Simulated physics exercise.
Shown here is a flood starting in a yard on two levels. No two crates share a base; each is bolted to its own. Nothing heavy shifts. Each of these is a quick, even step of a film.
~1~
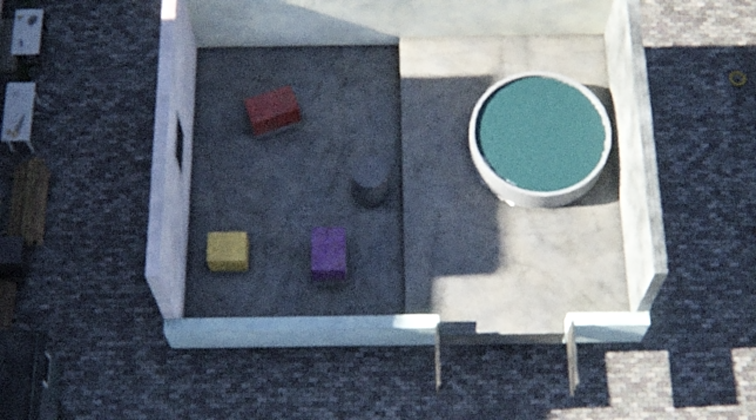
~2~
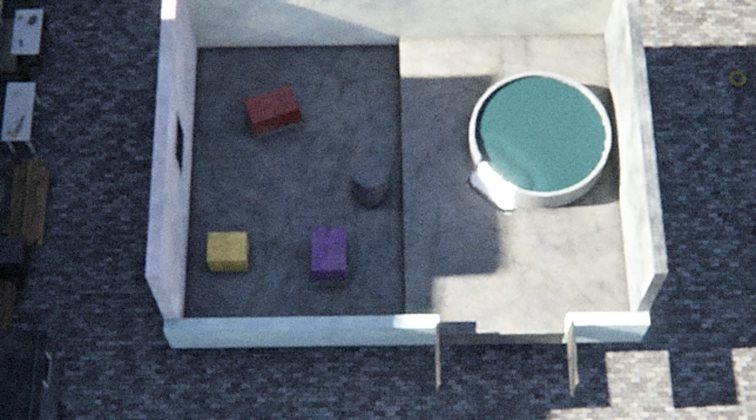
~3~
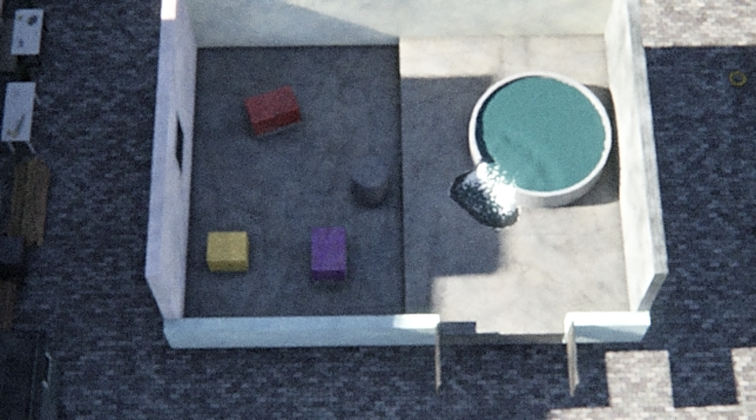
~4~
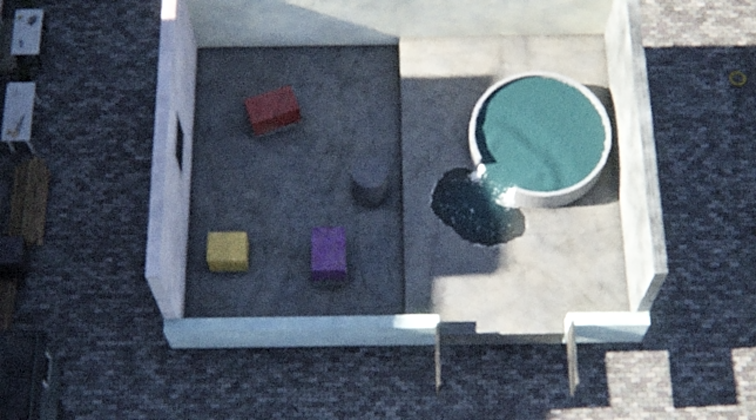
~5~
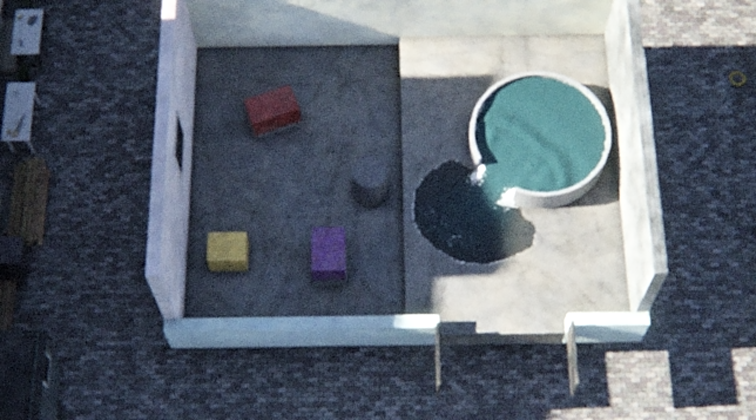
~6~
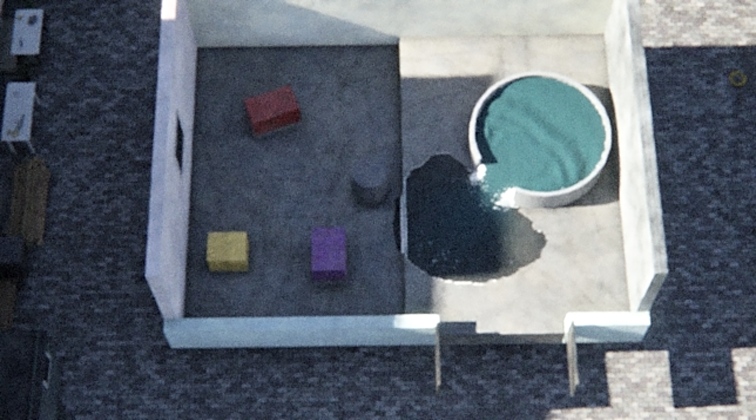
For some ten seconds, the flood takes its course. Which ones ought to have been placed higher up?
In the end: The red crate stays dry; the purple crate stays dry; the yellow crate gets soaked.
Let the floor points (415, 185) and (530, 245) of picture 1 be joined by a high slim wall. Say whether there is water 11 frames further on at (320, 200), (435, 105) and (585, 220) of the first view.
One by one: Spared, soaked, soaked.
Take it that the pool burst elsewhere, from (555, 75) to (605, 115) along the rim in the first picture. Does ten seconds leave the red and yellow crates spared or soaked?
Log: Red crate is doused; yellow crate is doused.
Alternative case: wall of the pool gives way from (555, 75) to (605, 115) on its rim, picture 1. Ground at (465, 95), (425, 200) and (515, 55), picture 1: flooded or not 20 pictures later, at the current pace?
In the order given, the spots are swamped, not soaked and swamped.
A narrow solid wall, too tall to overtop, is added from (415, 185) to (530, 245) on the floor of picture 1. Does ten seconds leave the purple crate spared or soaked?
As for the purple crate, it comes through dry.
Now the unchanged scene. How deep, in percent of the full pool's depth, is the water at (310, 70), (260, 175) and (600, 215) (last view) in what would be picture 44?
I'd say close to 0, 8 and 0 percent.
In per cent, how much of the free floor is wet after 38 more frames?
About 50 in a hundred.
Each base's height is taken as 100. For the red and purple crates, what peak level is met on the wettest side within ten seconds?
Peak levels: Approx. 80 % then 80 %.
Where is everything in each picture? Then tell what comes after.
In the first picture, still water in the round tank at (540, 134).
In the second picture, water pours out at (494, 185) and has run to (512, 208).
In the third picture, the front is at (453, 192), out from the gap at (494, 186).
In the fourth picture, the front is at (439, 212), out from the gap at (494, 186).
In the fifth picture, water pours out at (494, 185) and has run to (427, 235).
In the sixth picture, the front is at (415, 261), out from the gap at (494, 185).
A moment on, water covers 20 % of the floor; the red crate not reached, the purple crate water round its plinth, the yellow crate not reached.
Next, water covers 30 % of the floor; the red crate not reached, the purple crate water round its plinth, the yellow crate not reached.
Then, water covers 40 % of the floor; the red crate not reached, the purple crate water round its plinth, the yellow crate water round its plinth.
Later, water covers 50 % of the floor; the red crate water round its plinth, the purple crate water round its plinth, the yellow crate water round its plinth.
In the end, water covers 65 % of the floor; the red crate stayed above the water, the purple crate stayed above the water, the yellow crate was topped.
